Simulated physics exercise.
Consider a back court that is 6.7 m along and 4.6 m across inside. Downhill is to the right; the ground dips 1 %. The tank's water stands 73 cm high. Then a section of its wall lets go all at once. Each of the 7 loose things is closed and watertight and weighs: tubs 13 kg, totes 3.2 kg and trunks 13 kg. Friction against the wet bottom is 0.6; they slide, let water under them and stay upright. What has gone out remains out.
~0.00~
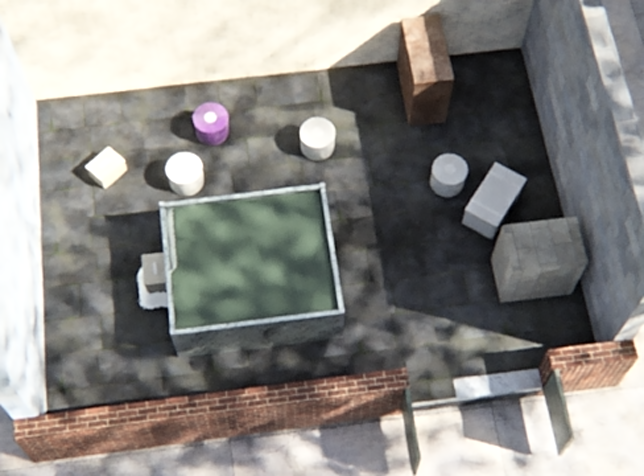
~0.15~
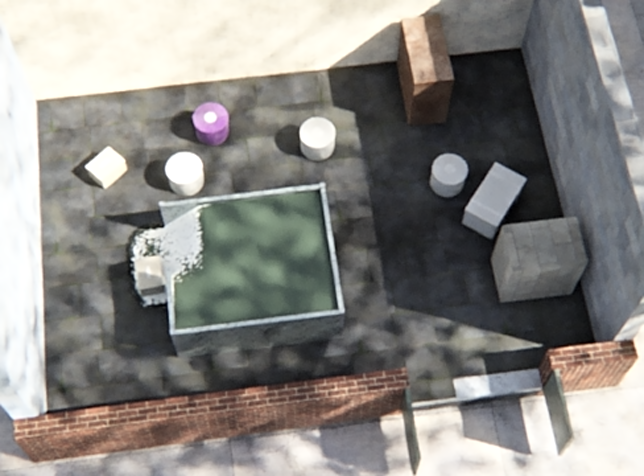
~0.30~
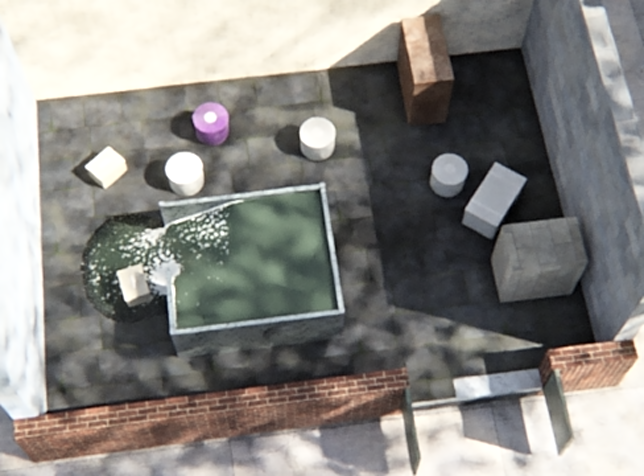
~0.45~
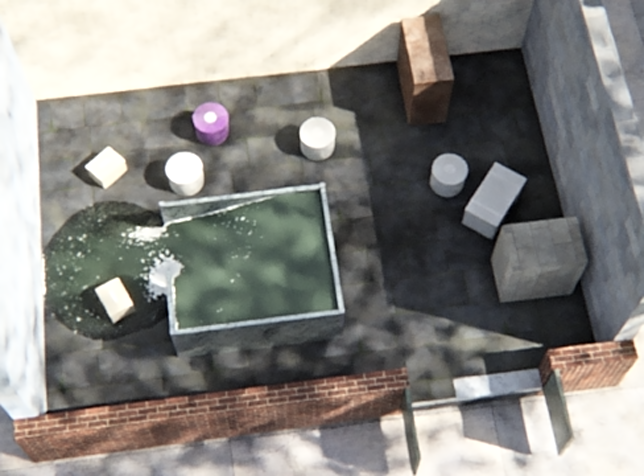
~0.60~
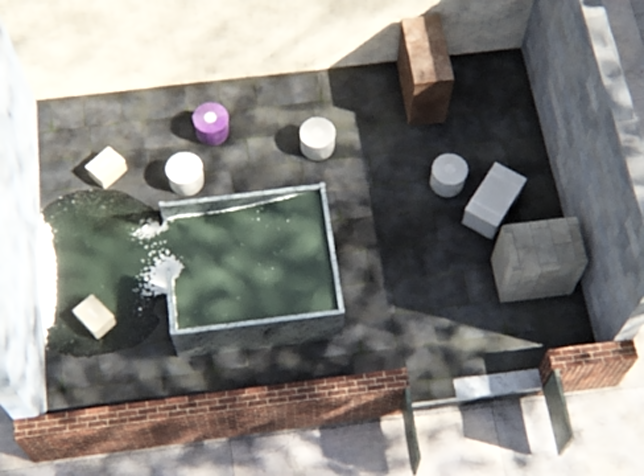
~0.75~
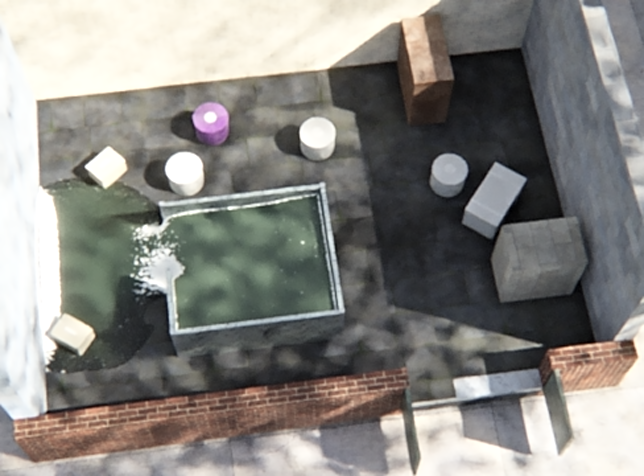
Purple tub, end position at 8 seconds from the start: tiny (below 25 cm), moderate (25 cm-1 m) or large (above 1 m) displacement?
It budges a great deal.
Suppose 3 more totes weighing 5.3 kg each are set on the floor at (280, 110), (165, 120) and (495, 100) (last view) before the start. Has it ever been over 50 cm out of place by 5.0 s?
Taking them in the order given: Exceeds it, exceeds it and falls short.
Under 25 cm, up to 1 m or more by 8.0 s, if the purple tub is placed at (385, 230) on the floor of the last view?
Well, it rests almost unmoved.
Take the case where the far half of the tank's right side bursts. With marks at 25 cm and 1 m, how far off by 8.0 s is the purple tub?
The purple tub remains where it was.
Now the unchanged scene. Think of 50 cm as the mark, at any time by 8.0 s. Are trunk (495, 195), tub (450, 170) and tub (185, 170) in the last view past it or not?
Taking them in order: Fell shy, fell shy and fell shy.
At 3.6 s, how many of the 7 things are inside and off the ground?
It comes to 2 of them.
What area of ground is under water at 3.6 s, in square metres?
Roughly 19 m2.
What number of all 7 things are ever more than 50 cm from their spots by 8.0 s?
That comes to 4.
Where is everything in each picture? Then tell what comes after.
The first picture shows the purple tub at (210, 118) rests on the ground; water covers 3.1 m2; 0 of 7 have shifted.
The second picture shows the purple tub at (210, 118), on the bottom; water covers 3.6 m2; 1 of 7 have shifted.
The third picture shows the purple tub at (210, 118), on the bottom; water covers 4.4 m2; 1 of 7 have shifted.
The fourth picture shows the purple tub at (210, 118), on the bottom; 5.4 m2 under water; 1 of 7 have shifted.
The fifth picture shows the purple tub at (210, 118), on the bottom; 6.1 m2 under water; 1 of 7 have shifted.
The sixth picture shows the purple tub at (210, 118), on the bottom; water covers 6.5 m2; 1 of 7 have shifted.
After 1.6 s the purple tub is near (210, 118), 0.0 m from its start, aground; 0 of 7 are out; 0 afloat.
After 3.6 s the purple tub is near (241, 136), 0.5 m from its start, aground; 0 of 7 are out; 2 afloat.
After 5.6 s the purple tub is near (286, 164), 1.2 m from its start, aground; 0 of 7 are out; 2 afloat.
After 8.0 s the purple tub is near (294, 171), 1.3 m from its start, aground; 0 of 7 are out; 3 afloat.
